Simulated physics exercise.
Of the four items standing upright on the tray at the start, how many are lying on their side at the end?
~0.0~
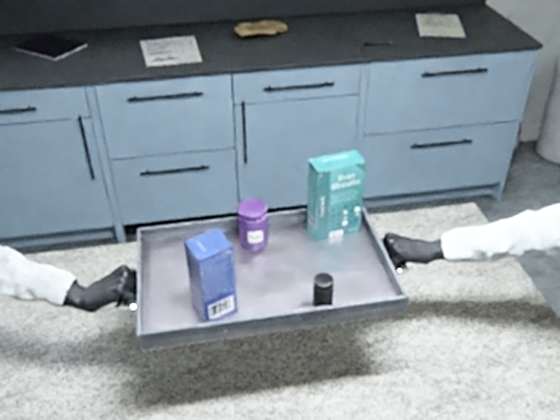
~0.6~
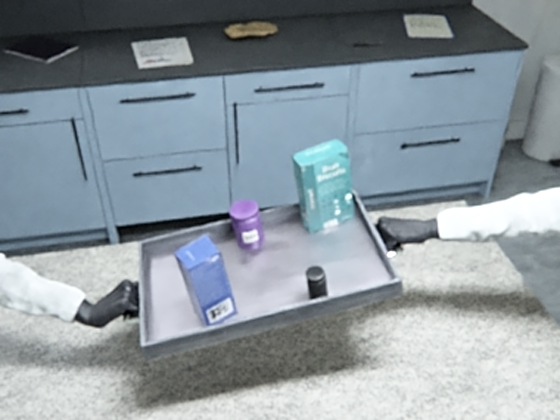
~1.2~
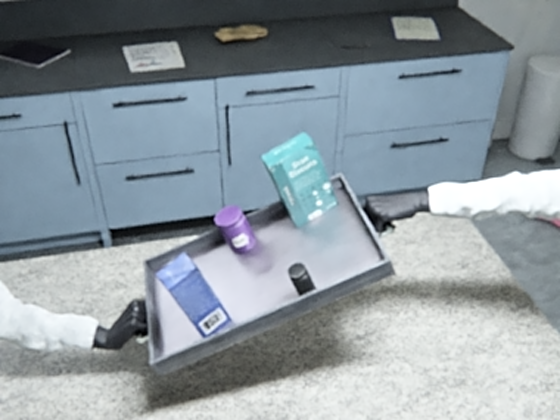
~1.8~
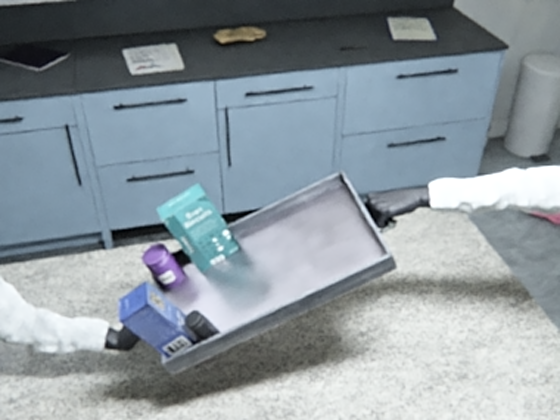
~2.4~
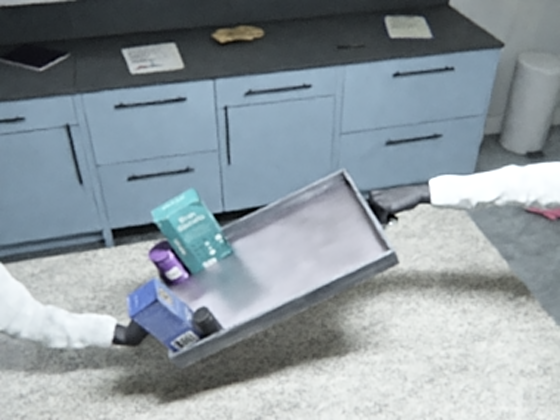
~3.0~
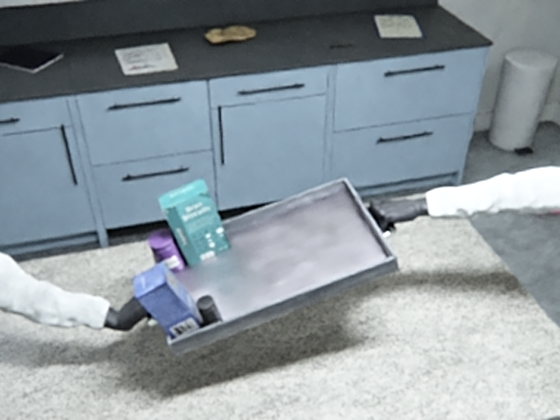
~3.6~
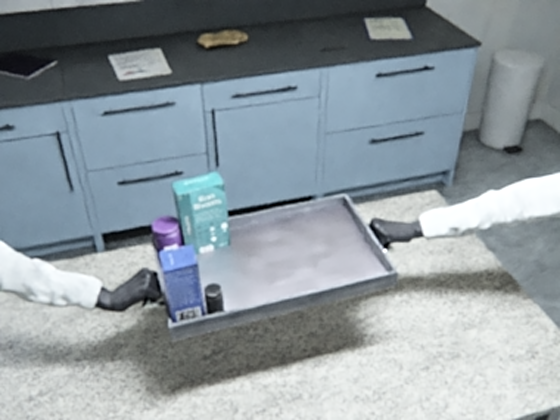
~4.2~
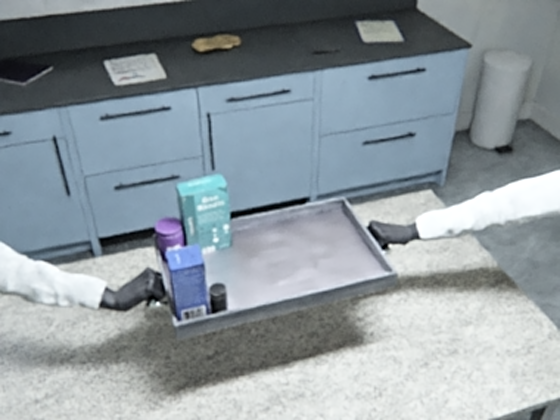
None of them are lying on their side. The blue carton, black shaker, purple jar and turquoise packet all stand upright at the left end of the tray.
